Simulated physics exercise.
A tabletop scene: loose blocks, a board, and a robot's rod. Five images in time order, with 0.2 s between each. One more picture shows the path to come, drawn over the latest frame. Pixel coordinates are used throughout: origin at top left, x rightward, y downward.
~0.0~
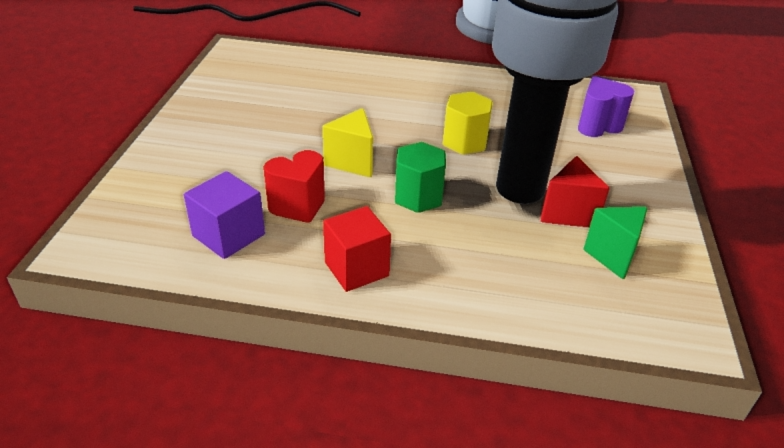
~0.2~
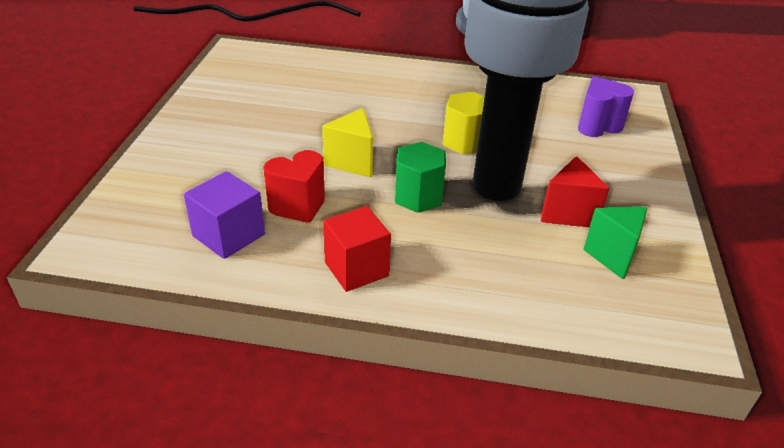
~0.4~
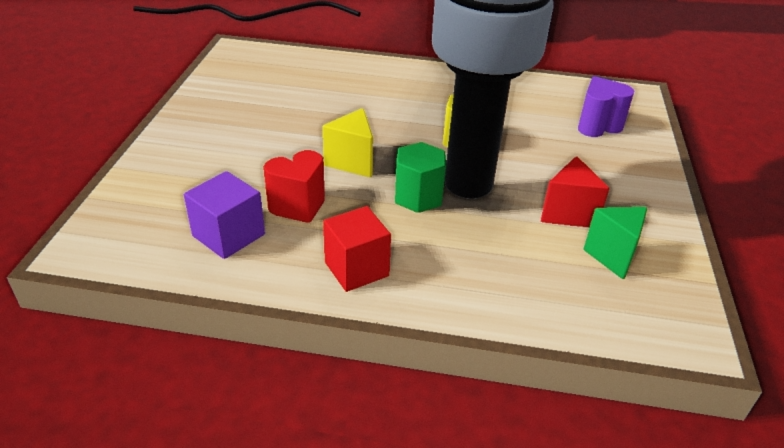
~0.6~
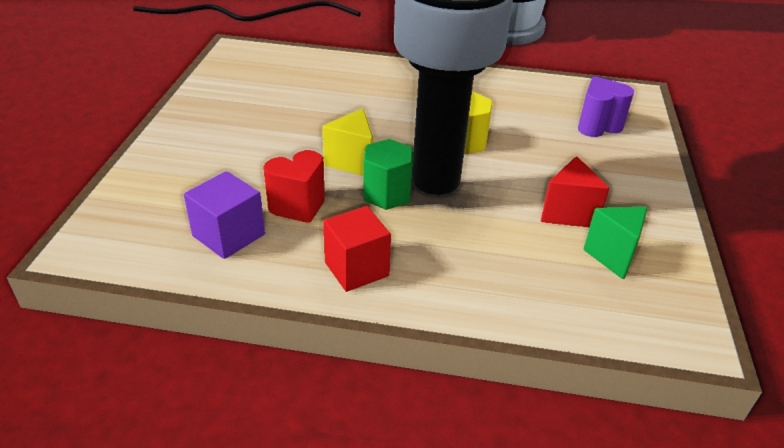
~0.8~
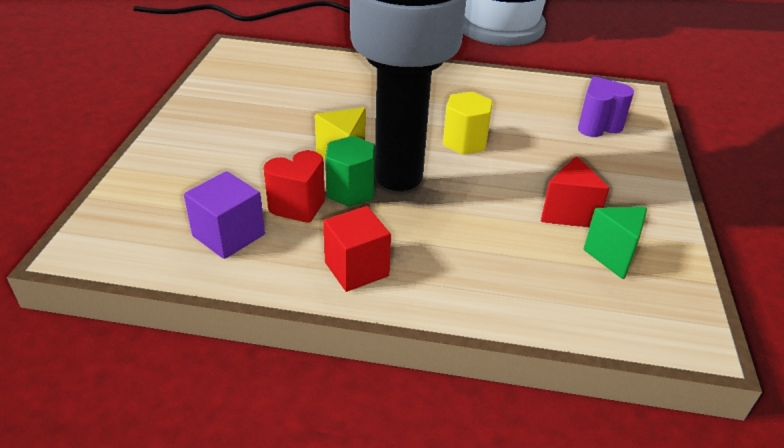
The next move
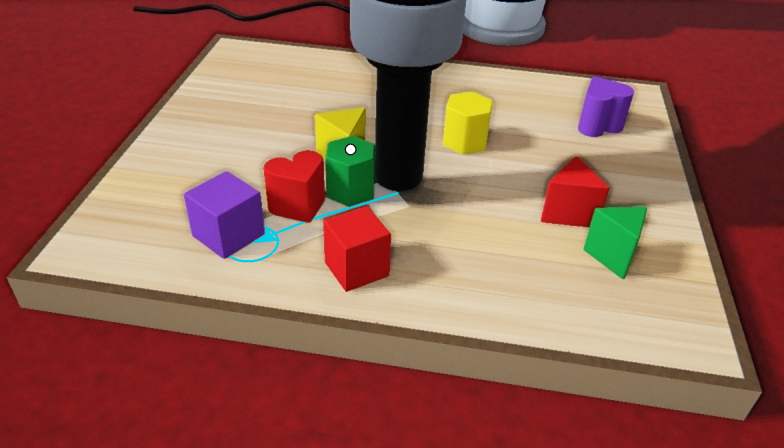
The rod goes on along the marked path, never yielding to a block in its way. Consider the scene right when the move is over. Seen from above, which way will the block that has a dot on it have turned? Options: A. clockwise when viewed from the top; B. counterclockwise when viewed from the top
Option A.
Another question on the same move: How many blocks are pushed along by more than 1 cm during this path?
At least three of them.
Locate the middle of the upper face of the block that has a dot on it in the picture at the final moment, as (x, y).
Its top centre is at about (307, 146).
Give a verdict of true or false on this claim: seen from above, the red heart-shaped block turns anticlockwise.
The statement is correct.
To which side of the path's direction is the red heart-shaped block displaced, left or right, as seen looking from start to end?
The shift is to the right of that direction.
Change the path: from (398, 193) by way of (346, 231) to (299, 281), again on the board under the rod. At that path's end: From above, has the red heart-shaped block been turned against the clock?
Going by the path, yes.
Drawn move, from (398, 193) over (326, 215) to (251, 243); the dot is on the green hexagonal block.
On the path given first. One third of the way, rod (349, 193); red heart-shaped block (271, 163), turned 50° anticlockwise; green hexagonal block (313, 147), turned 35° clockwise.
Two thirds of the way, rod (299, 209); red heart-shaped block (262, 162), turned 60° anticlockwise; green hexagonal block (307, 146), turned 55° clockwise.
At the end, rod (249, 228); purple four-sided block (185, 195), turned 30° clockwise; red heart-shaped block (259, 162), turned 55° anticlockwise; yellow three-sided block still; green hexagonal block (307, 146), turned 55° clockwise.
